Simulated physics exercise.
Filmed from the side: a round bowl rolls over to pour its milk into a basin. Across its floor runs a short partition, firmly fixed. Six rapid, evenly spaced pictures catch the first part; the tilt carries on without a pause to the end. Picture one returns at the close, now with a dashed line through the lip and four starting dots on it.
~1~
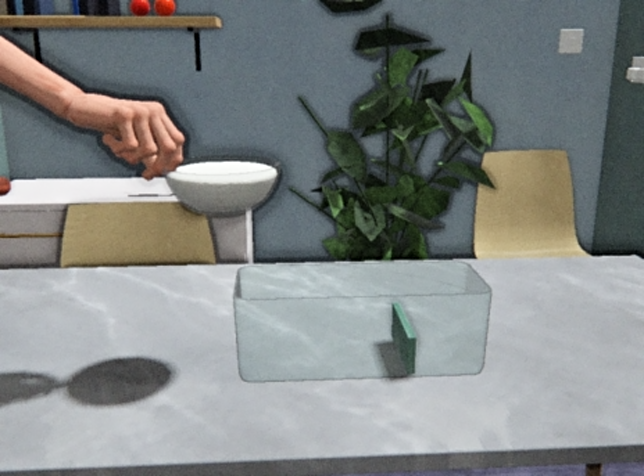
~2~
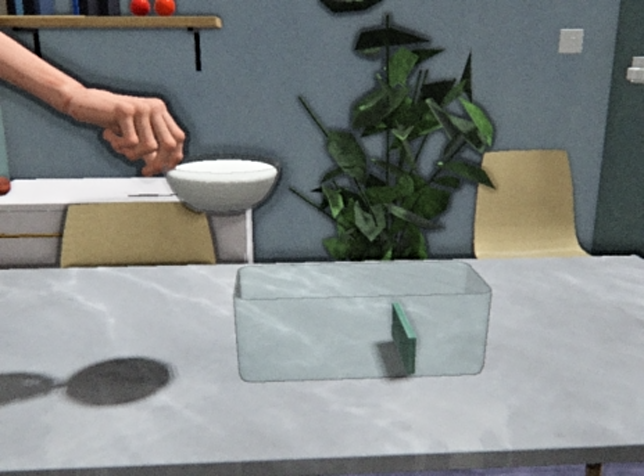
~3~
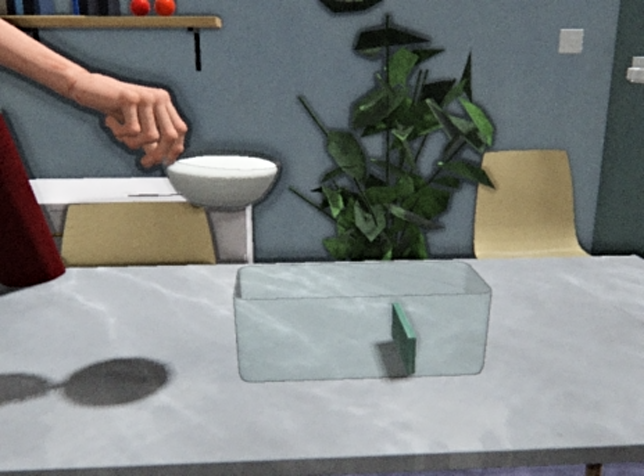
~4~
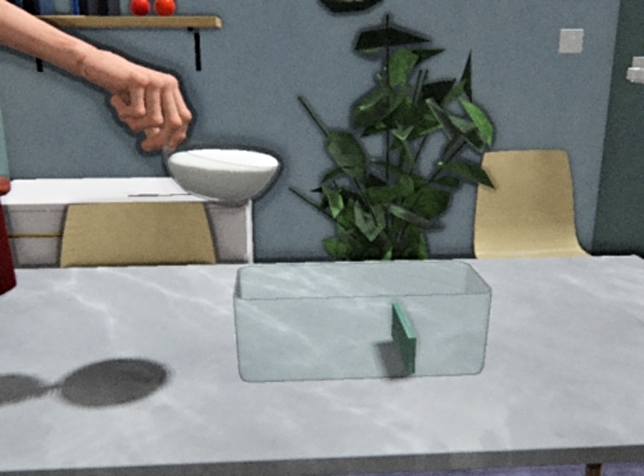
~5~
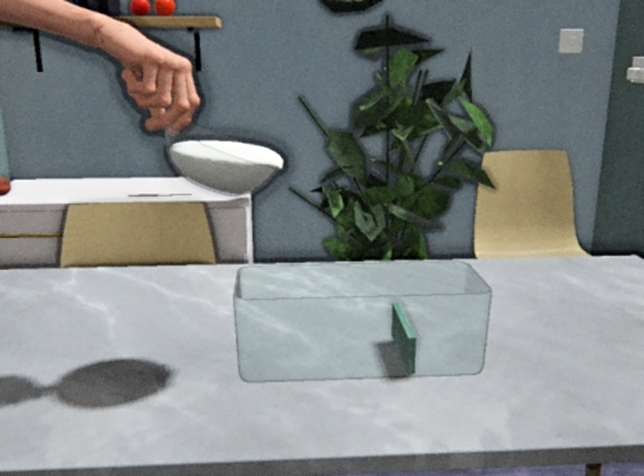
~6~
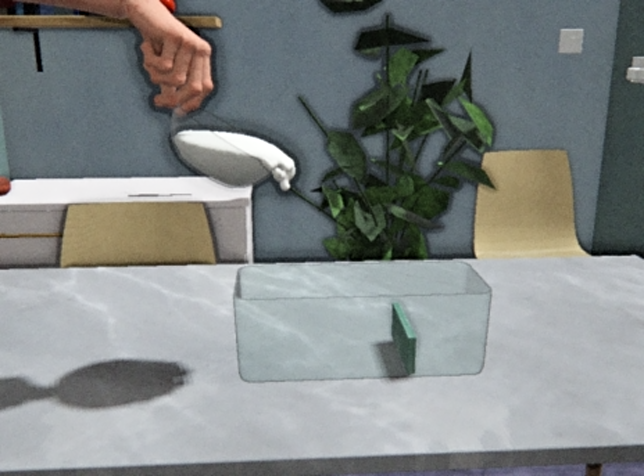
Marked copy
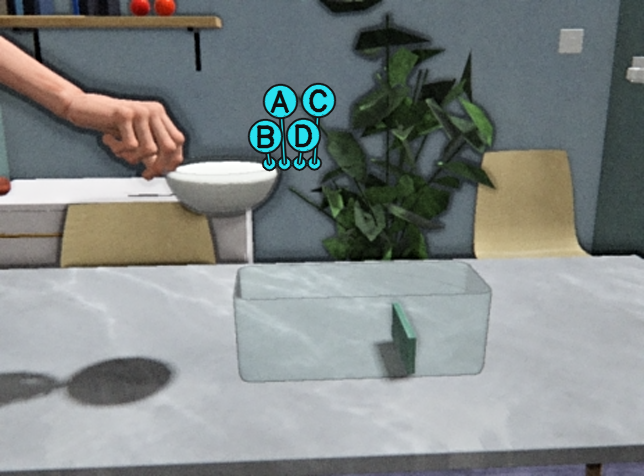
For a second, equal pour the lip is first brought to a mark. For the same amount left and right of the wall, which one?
C is best.
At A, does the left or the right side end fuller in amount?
The left one.
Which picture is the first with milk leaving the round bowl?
Picture 5.
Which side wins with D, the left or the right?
The left one.
In cyan, A at (284, 163); B at (269, 163); C at (314, 163); D at (299, 163).
With A, about 90 % ends left of the wall and 4 % right of it; 7 % is lost outside.
With B, about 94 % ends left of the wall and 4 % right of it.
With C, about 48 % ends left of the wall and 49 % right of it.
With D, about 78 % ends left of the wall and 19 % right of it; 3 % is lost outside.
